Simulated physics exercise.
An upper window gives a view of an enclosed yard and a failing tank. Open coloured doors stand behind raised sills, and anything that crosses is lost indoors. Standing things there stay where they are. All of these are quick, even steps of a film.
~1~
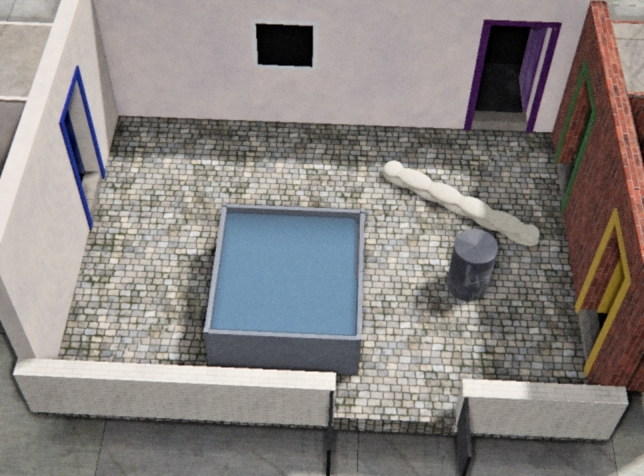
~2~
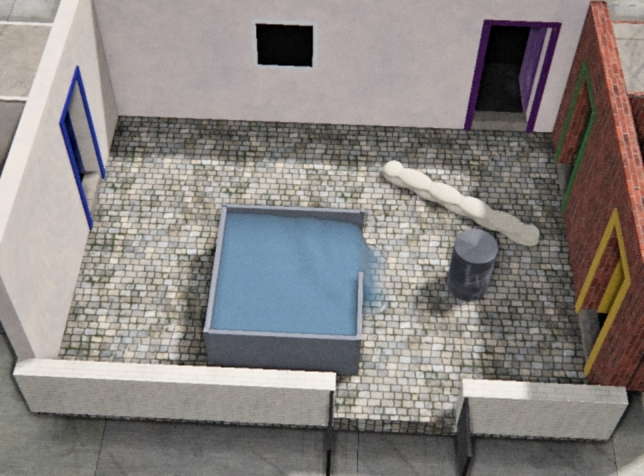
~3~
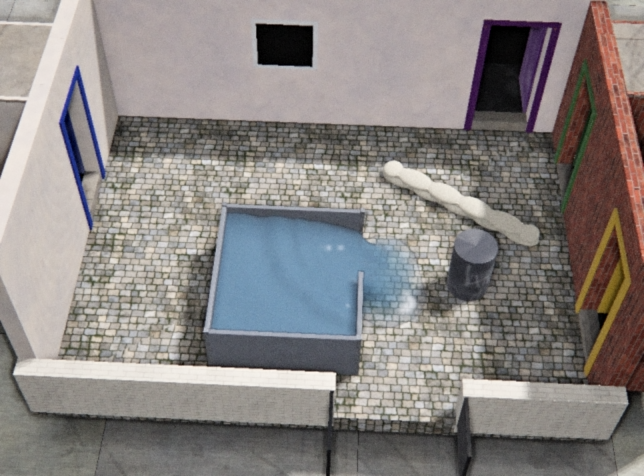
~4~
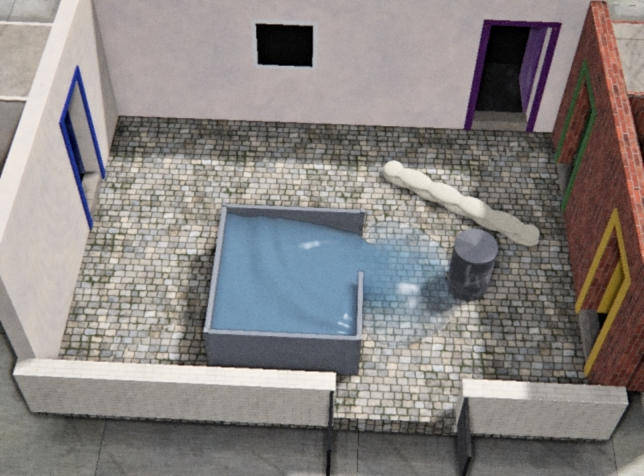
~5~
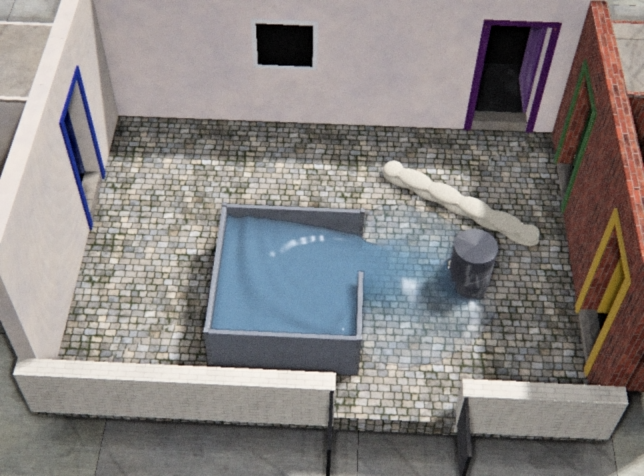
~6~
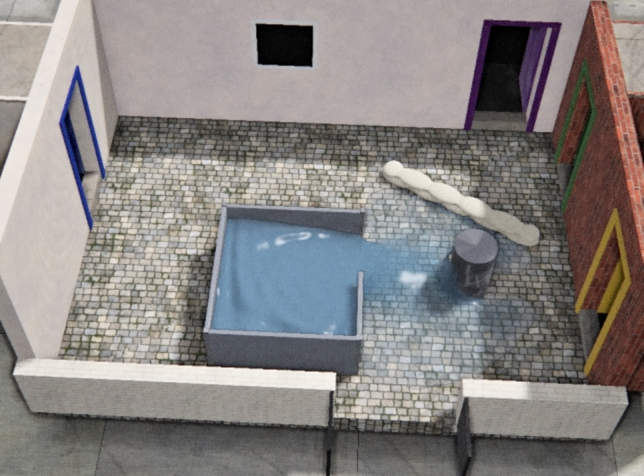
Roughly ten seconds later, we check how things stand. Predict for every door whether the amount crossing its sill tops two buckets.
The green door tops it. The purple door does not top it. The yellow door tops it. The blue door does not top it.
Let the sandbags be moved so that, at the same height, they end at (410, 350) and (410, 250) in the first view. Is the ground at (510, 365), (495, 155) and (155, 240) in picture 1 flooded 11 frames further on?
Going point by point, they'd be wetted, wetted and unwetted.
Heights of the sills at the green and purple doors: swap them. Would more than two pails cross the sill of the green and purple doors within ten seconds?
To sum up, the green door never reaches the limit while the purple door breaks past the limit.
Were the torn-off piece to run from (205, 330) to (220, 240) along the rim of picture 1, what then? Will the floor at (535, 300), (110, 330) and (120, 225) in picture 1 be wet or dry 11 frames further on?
So: Spared, then wetted, then wetted.
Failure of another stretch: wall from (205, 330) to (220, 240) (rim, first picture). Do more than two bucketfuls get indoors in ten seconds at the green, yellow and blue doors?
As I see it, the green door overshoots, while the yellow door undershoots and the blue door undershoots.
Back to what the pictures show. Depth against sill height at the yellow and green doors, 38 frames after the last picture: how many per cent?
Around 120 in a hundred for the first and 80 in a hundred for the second.
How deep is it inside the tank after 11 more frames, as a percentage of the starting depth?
Roughly 54 %.
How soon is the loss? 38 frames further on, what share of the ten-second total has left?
Estimate: Some 60 %.
A moment on, water covers 25 % of the floor; the green door not reached, the purple door not reached, the yellow door under two buckets in, the blue door not reached.
Next, water covers 40 % of the floor; the green door under two buckets in, the purple door wet at the sill, nothing in, the yellow door over two buckets in, the blue door not reached.
Then, water covers 55 % of the floor; the green door over two buckets in, the purple door wet at the sill, nothing in, the yellow door far over two buckets in, the blue door not reached.
Later, water covers 80 % of the floor; the green door over two buckets in, the purple door wet at the sill, nothing in, the yellow door far over two buckets in, the blue door wet at the sill, nothing in.
In the end, water covers 95 % of the floor; the green door over two buckets in, the purple door wet at the sill, nothing in, the yellow door far over two buckets in, the blue door wet at the sill, nothing in.
